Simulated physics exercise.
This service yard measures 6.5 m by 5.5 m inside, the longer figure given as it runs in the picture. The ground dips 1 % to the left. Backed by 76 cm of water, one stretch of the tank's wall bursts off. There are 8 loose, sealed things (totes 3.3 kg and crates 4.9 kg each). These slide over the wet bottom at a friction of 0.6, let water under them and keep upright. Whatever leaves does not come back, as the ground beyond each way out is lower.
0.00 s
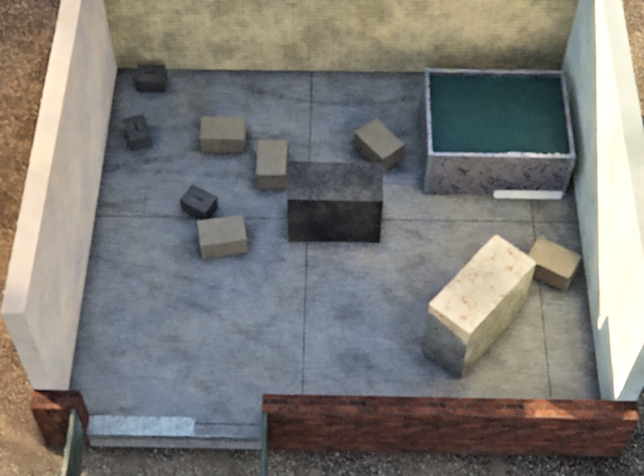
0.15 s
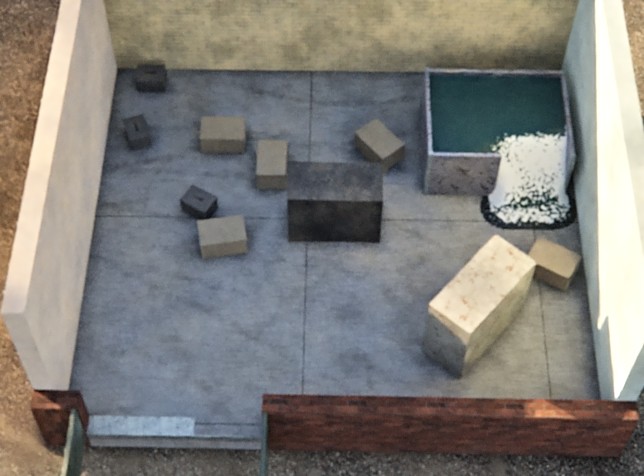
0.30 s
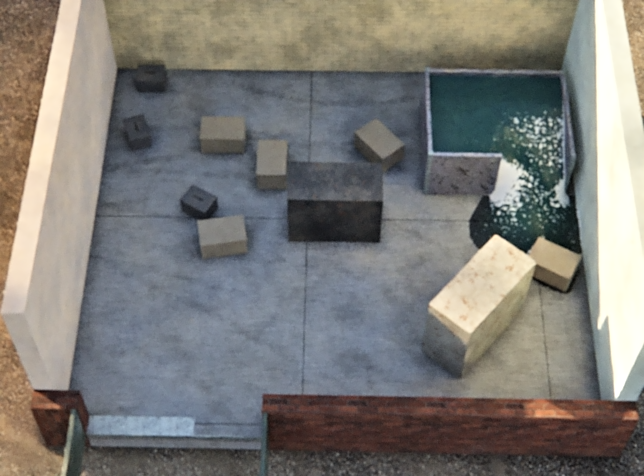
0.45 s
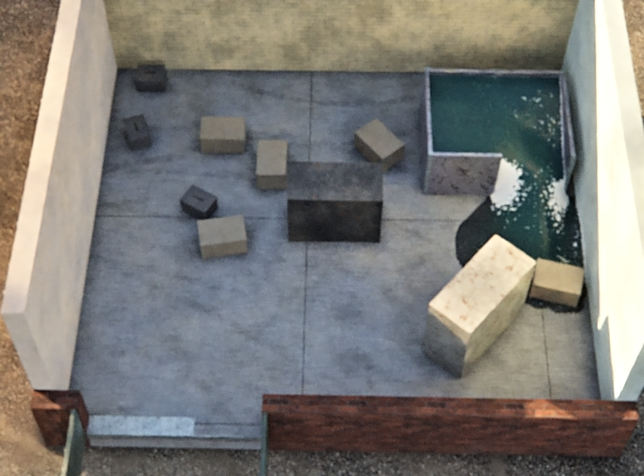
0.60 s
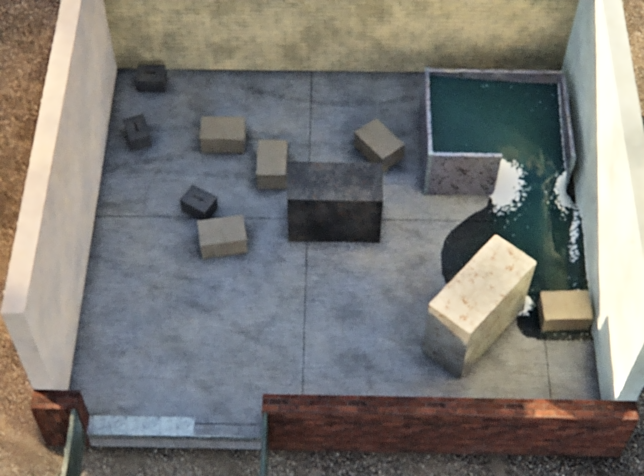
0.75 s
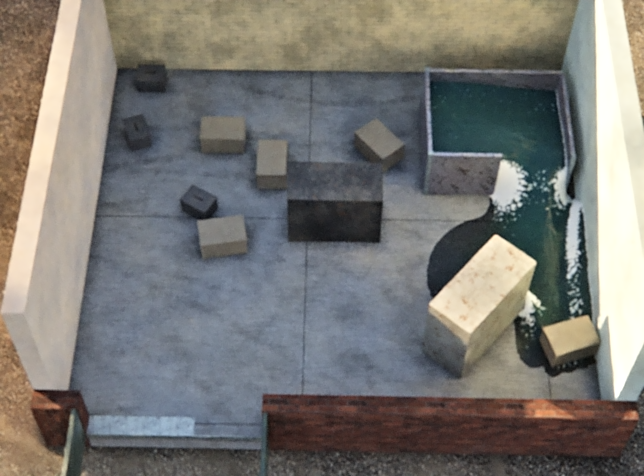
To begin with, small boxes and larger blocks sit in a walled yard beside a tank of green water. Part of the tank's near wall gives way and water pours out, spreading across the floor toward the viewer. It flows around the big pale block and pushes one tan box along the right side.
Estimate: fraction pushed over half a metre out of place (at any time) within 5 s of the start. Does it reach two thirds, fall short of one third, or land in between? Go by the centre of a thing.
It falls short of one third.
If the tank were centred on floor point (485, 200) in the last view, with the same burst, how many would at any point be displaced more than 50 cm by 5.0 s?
In that case the number is 2.
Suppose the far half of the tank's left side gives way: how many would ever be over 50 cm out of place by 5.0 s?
6.
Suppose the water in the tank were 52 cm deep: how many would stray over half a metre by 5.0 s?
That would give 1.
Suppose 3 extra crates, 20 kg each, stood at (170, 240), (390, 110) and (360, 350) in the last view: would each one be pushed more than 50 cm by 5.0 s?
Respectively: Doesn't reach it; doesn't reach it; tops it.
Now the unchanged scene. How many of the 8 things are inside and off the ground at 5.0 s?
At that moment it comes to 1.
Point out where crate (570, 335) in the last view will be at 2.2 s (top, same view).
Around (512, 382).
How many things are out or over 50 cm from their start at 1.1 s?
I count 1 of them.
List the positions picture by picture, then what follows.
The first picture shows a crate at (554, 257), on the bottom; a tote at (136, 127), on the bottom; water covers 2.6 m2; 0 of 8 have shifted.
The second picture shows a crate at (554, 257), on the bottom; a tote at (136, 127) rests on the ground; water covers 3.2 m2; 0 of 8 have shifted.
The third picture shows a crate at (554, 258) rests on the ground; a tote at (136, 127), on the bottom; 4.0 m2 under water; 0 of 8 have shifted.
The fourth picture shows a crate at (559, 276) rests on the ground, 30 cm from its start; a tote at (136, 127), on the bottom; 4.8 m2 under water; 1 of 8 have shifted.
The fifth picture shows a crate at (567, 305) rests on the ground, 72 cm from its start; a tote at (136, 127), on the bottom; water covers 5.5 m2; 1 of 8 have shifted.
The sixth picture shows a crate at (572, 335) rests on the ground, 115 cm from its start; a tote at (136, 127) rests on the ground; 6.1 m2 under water; 1 of 8 have shifted.
After 1.1 s 1 of 8 are over 50 cm from their spots; 0 afloat.
After 2.2 s 1 of 8 are over 50 cm from their spots; 1 afloat.
After 3.5 s 1 of 8 are over 50 cm from their spots; 1 afloat.
After 5.0 s 1 of 8 are over 50 cm from their spots, and 1 have been at some point; 1 afloat.
